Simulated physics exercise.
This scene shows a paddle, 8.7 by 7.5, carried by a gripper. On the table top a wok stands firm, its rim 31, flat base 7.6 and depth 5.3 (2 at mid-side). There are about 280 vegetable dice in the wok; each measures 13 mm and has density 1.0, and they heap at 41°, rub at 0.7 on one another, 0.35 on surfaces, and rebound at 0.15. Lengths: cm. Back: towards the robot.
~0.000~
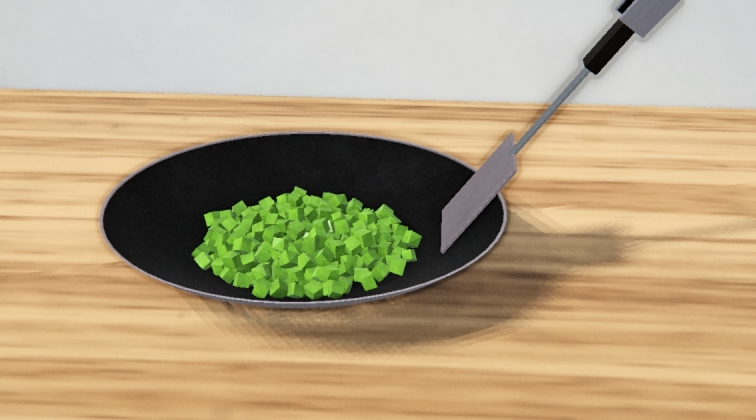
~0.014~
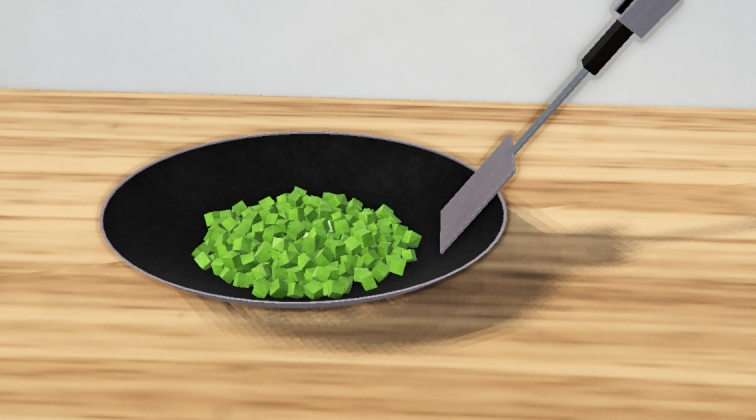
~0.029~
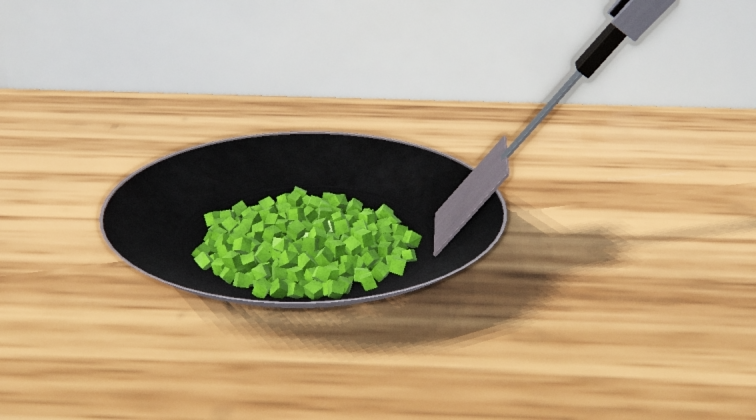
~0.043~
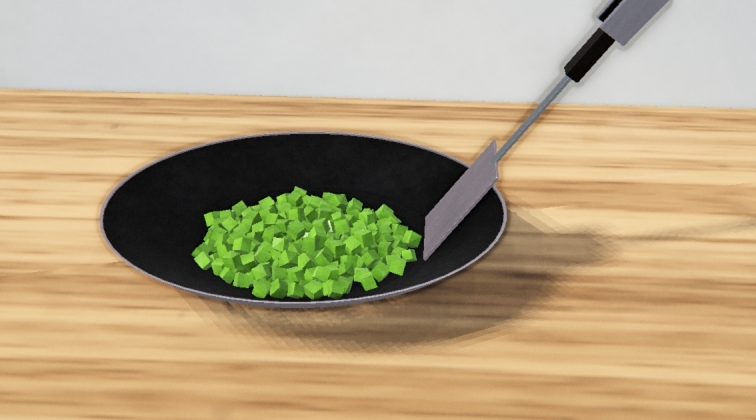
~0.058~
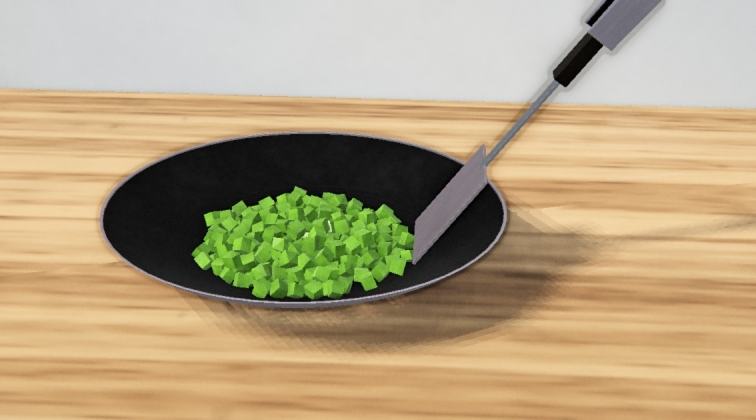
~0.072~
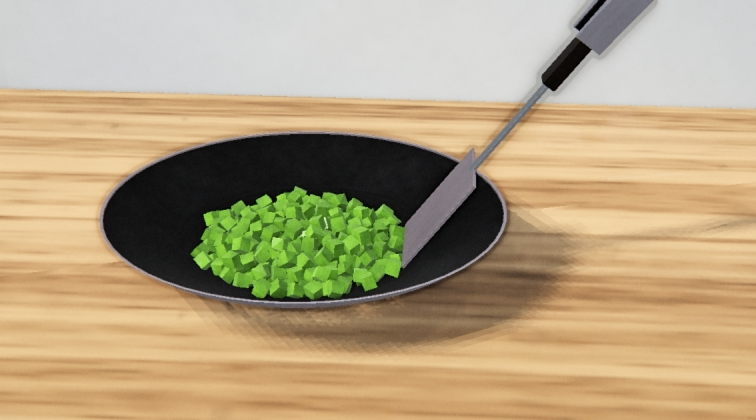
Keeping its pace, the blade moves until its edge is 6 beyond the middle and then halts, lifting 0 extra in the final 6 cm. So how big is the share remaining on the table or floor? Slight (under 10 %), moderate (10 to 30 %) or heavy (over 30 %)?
Moderate.
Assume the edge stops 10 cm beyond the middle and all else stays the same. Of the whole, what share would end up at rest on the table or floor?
Changed stop: Approx. 30 %.
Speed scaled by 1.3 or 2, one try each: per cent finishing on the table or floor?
Roughly 15 % and roughly 20 %.
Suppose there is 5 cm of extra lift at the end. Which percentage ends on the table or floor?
I'd reckon around 5 per cent.
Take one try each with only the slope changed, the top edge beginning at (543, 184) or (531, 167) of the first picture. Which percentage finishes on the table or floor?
Close to 10 and 15 percent respectively.
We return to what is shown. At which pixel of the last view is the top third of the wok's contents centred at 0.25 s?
It is centred at roughly (173, 211).
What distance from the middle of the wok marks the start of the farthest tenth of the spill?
25 centimetres, give or take.
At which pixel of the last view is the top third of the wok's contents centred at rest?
It is centred near (159, 211).
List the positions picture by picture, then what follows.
Paddle top edge at (514, 151), sloping 53°; upper third of the load around (306, 231), from x 200 to 410, top at y 195; 276 in the wok, in the first frame.
Paddle top edge at (513, 152), sloping 53°; upper third of the load around (306, 231), from x 200 to 410, top at y 195, in the second frame.
Paddle top edge at (507, 154), sloping 53°; upper third of the load around (306, 231), from x 200 to 410, top at y 195, in the third frame.
Paddle top edge at (496, 159), sloping 53°; upper third of the load around (306, 231), from x 200 to 410, top at y 195, in the fourth frame.
Paddle top edge at (485, 163), sloping 53°; upper third of the load around (306, 231), from x 200 to 410, top at y 195, in the fifth frame.
Paddle top edge at (474, 167), sloping 53°; upper third of the load around (304, 231), from x 200 to 395, top at y 195; 276 in the wok, in the sixth frame.
By 0.16 s, sloping 53°, highest piece 5 above the table; 276 in the wok.
By 0.25 s, sloping 53°, highest piece 7 above the table; 274 in the wok, 2 on the blade or in flight.
By 0.49 s, sloping 53°, highest piece 7 above the table; 229 in the wok, 47 on the table or floor.
By 1.54 s, sloping 53°, highest piece 7 above the table; 229 in the wok, 47 on the table or floor.
Final count, 229 in the wok, 47 on the table or floor. That is 17 % on the table or floor.
